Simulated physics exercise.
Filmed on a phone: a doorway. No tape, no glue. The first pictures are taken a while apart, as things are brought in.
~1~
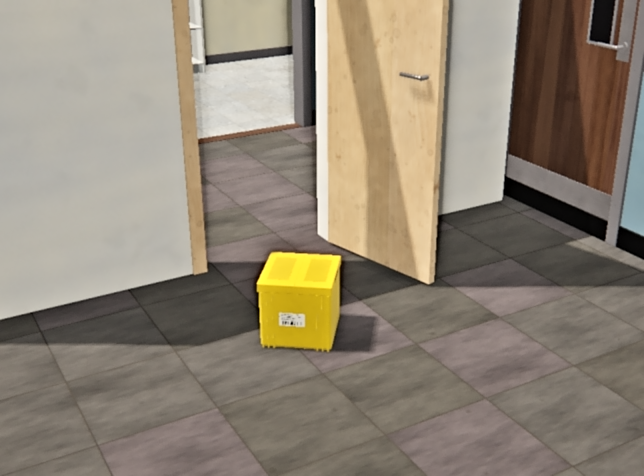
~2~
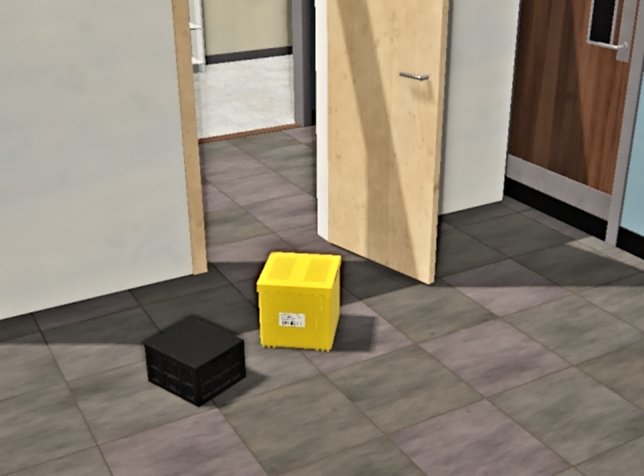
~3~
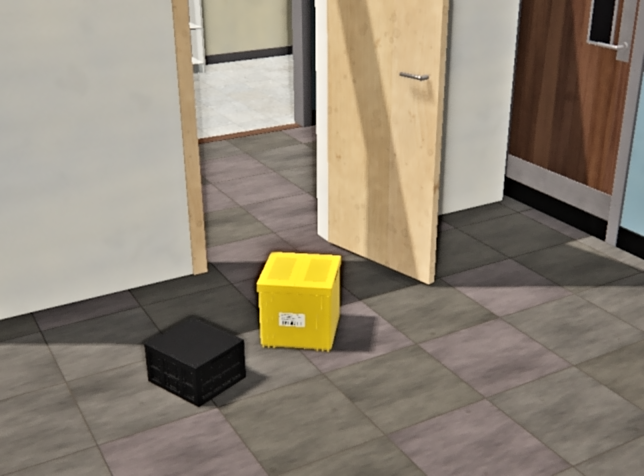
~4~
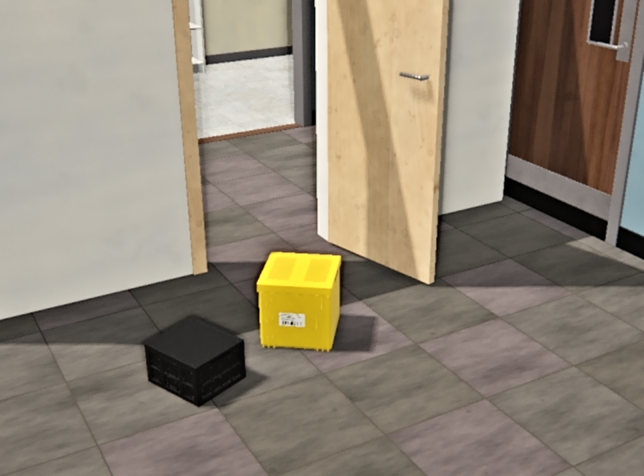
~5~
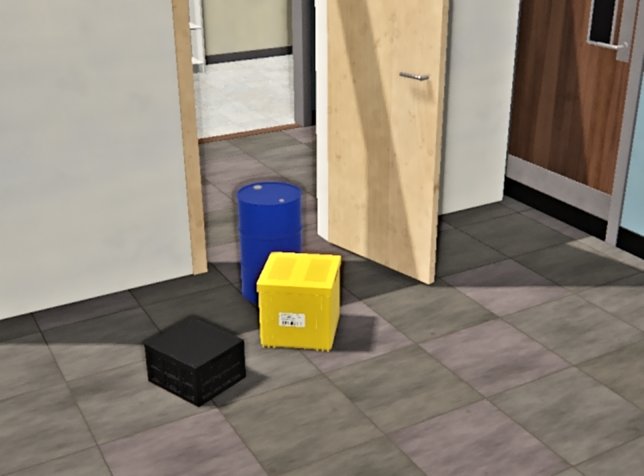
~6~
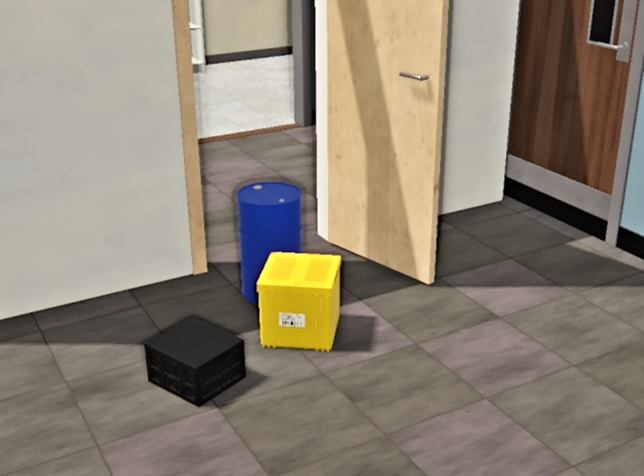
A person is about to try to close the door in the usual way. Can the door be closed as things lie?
Outcome: The door jams.
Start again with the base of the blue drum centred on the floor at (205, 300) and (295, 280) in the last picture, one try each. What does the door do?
First, it reaches the frame; second, it is blocked.
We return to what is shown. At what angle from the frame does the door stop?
About 45°.
Then, 0.70 s on from there, door at 82°.
Then, 1.10 s on from there, door at 62°.
In the end, door at 47°; all 3 unmoved. At the end, from the last picture's camera, blue drum near (266, 242).
